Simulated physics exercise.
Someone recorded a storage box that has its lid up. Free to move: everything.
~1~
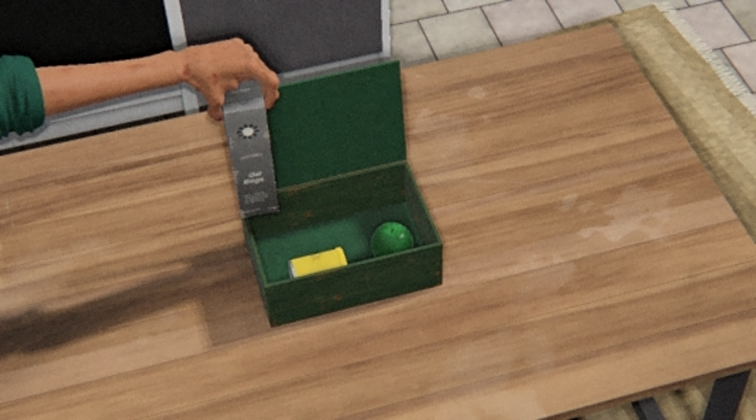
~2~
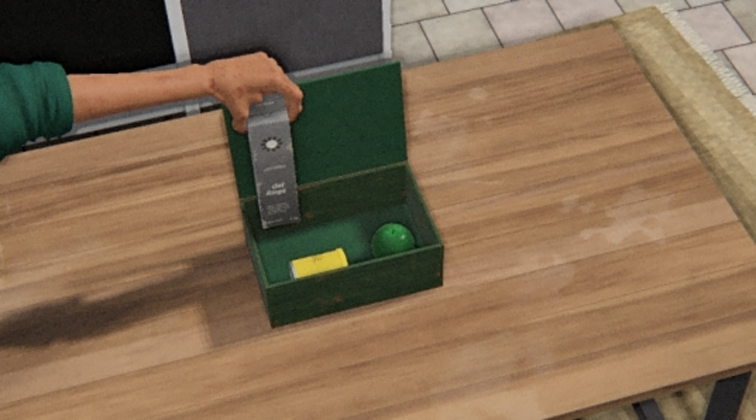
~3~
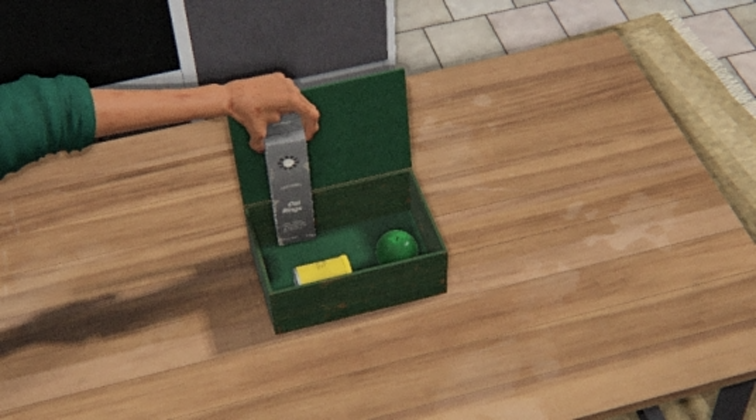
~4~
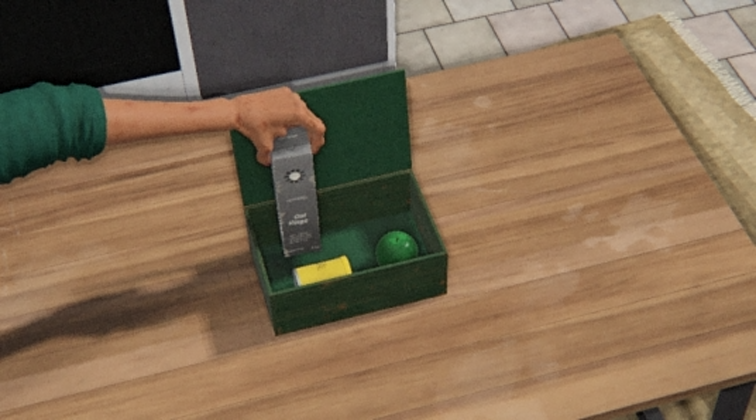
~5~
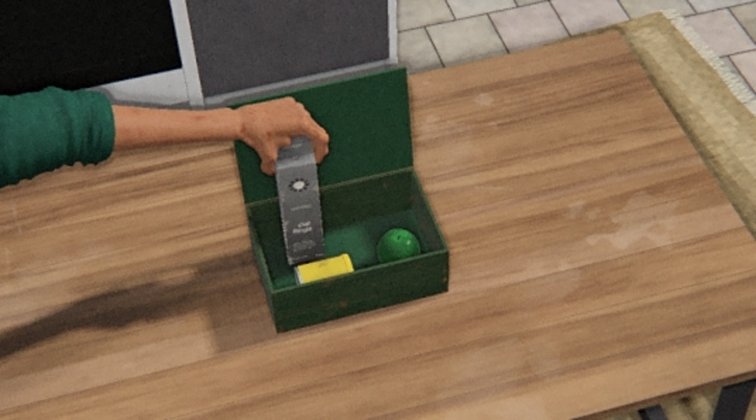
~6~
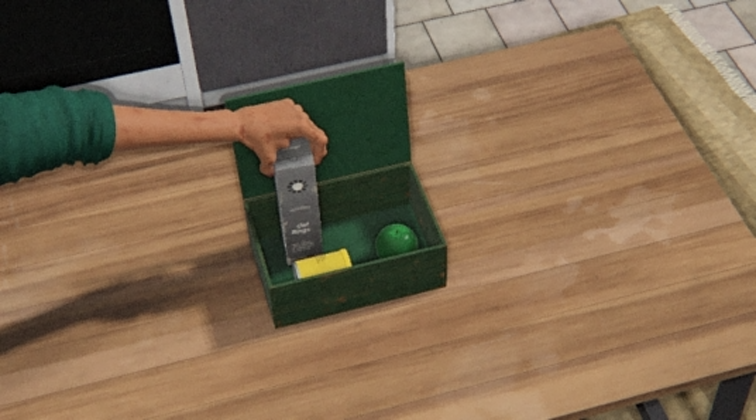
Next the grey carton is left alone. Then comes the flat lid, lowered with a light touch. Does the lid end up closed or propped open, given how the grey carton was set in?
The lid remains open.
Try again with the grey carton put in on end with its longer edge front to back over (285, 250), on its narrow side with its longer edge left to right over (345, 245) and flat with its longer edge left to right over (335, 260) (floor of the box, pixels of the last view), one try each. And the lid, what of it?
The first attempt ends with the lid standing open, the second with it lying shut, and the third with it lying shut.
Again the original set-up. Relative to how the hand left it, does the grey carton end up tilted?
Simply put, the grey carton remains unturned.
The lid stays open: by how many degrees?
Angle above rim: About 85°.
Then, 1.00 s past the last view, lid starting down.
Then, 2.20 s past the last view, lid 85° above the rim.
Then, 4.30 s past the last view, lid 86° above the rim.
Finally, lid 86° above the rim; all 3 still in place. Final places as the last picture's camera would see them, grey carton near (297, 201).
